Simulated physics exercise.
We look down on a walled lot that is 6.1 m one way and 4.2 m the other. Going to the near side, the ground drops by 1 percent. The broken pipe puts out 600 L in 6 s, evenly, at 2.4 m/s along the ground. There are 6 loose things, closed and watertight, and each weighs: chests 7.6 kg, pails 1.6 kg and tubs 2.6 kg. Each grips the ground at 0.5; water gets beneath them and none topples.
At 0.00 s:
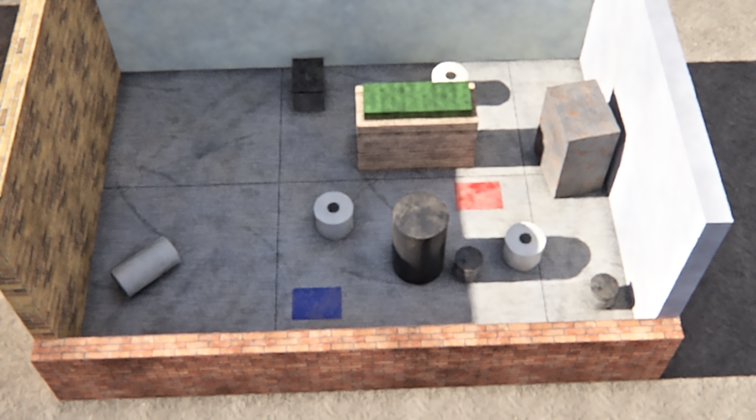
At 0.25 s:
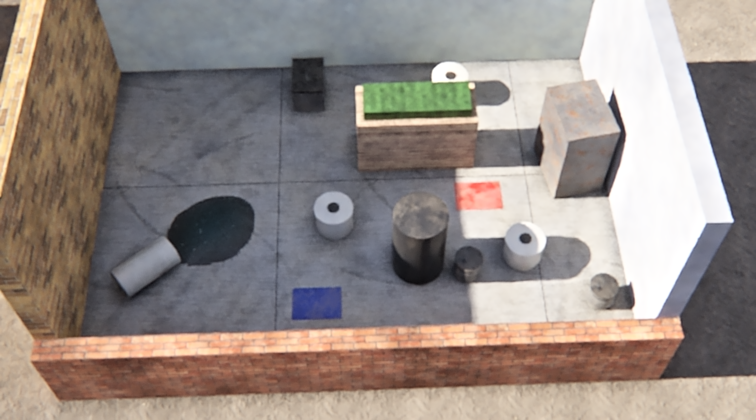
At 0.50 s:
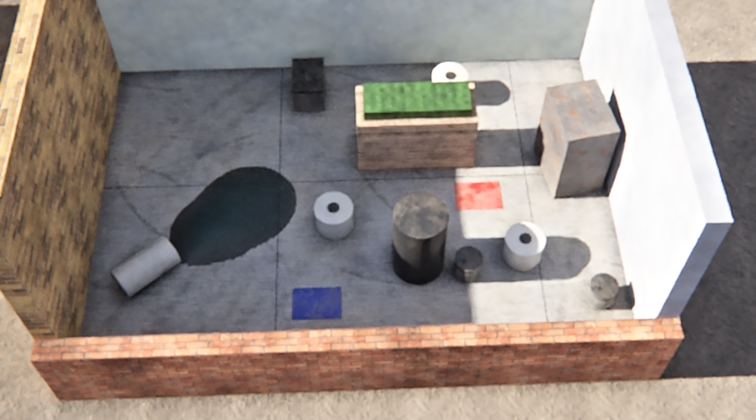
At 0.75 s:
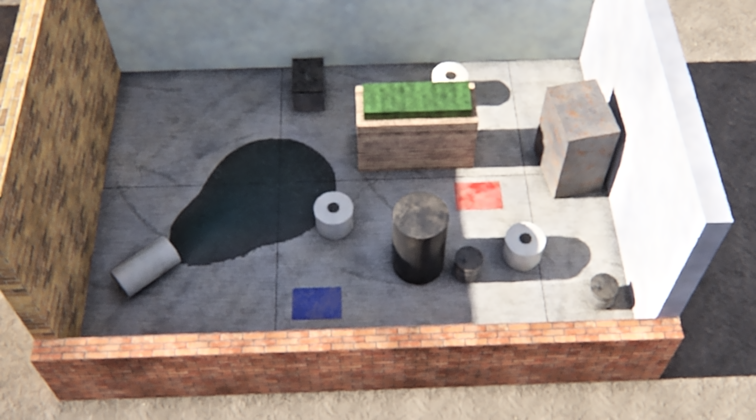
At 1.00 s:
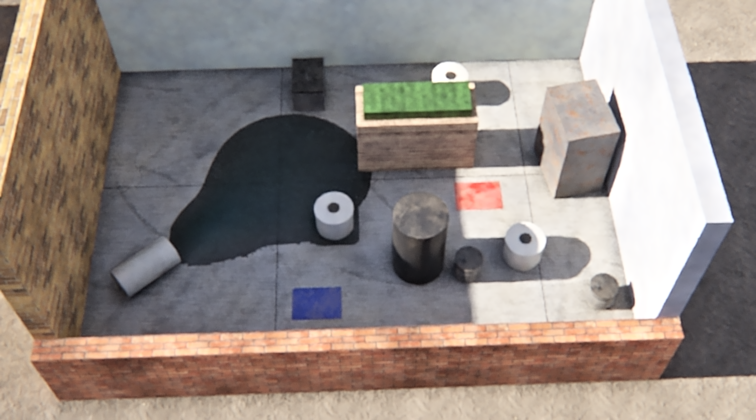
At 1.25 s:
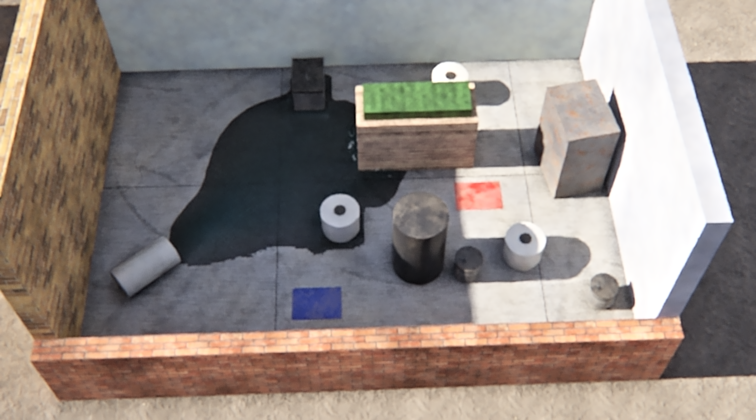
The clip opens on a dry walled lot with a pipe at left, scattered round containers, a grass-topped planter, and blue and red patches. Dark water pours from the pipe and spreads rightward and toward the back, surrounding a pale tub, reaching the planter and dark chest, and nudging the tub slightly right.
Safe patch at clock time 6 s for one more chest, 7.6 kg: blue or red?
Safe: Blue.
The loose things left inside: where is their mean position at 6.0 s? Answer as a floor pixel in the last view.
Mean position: Approximately (474, 220).
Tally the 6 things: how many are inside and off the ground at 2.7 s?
It comes to 1.
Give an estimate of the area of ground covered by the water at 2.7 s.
Roughly 9.0 m2.
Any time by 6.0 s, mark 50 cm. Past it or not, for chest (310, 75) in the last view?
Result: Exceeds it.
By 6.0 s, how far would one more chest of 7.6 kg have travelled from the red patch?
Roughly 120 cm from the patch.
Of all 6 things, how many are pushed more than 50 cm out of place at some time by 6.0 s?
Tally: 3.
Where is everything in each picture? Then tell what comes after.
The first picture shows a tub at (333, 208) rests on the ground; a chest at (308, 74) rests on the ground; the blue patch at (317, 303); the red patch at (478, 196); 0.0 m2 under water; 0 of 6 have shifted.
The second picture shows a tub at (333, 208), on the bottom; a chest at (308, 74), on the bottom; the blue patch at (317, 303); the red patch at (478, 196); 0.6 m2 under water; 0 of 6 have shifted.
The third picture shows a tub at (333, 208), on the bottom; a chest at (308, 74), on the bottom; the blue patch at (317, 303); the red patch at (478, 196); water covers 1.3 m2; 0 of 6 have shifted.
The fourth picture shows a tub at (333, 208) rests on the ground; a chest at (308, 74) rests on the ground; the blue patch at (317, 303); the red patch at (478, 196); water covers 2.2 m2; 0 of 6 have shifted.
The fifth picture shows a tub at (334, 208) rests on the ground; a chest at (308, 74) rests on the ground; the blue patch at (317, 303); the red patch at (478, 196); 3.3 m2 under water; 0 of 6 have shifted.
The sixth picture shows a tub at (340, 210), on the bottom, 8 cm from its start; a chest at (308, 74) rests on the ground; the blue patch at (317, 303); the red patch at (478, 196); water covers 4.1 m2; 1 of 6 have shifted.
After 1.8 s on blue it would be 0 cm off in 0 cm of water; on red it would be 0 cm off in 0 cm of water.
After 2.7 s on blue it would be 0 cm off in 0 cm of water; on red it would be 2 cm off in 3 cm of water.
After 4.2 s on blue it would be 0 cm off in 0 cm of water; on red it would be 53 cm off in 3 cm of water.
After 6.0 s on blue it would be 0 cm off in 0 cm of water; on red it would be 129 cm off in 3 cm of water.
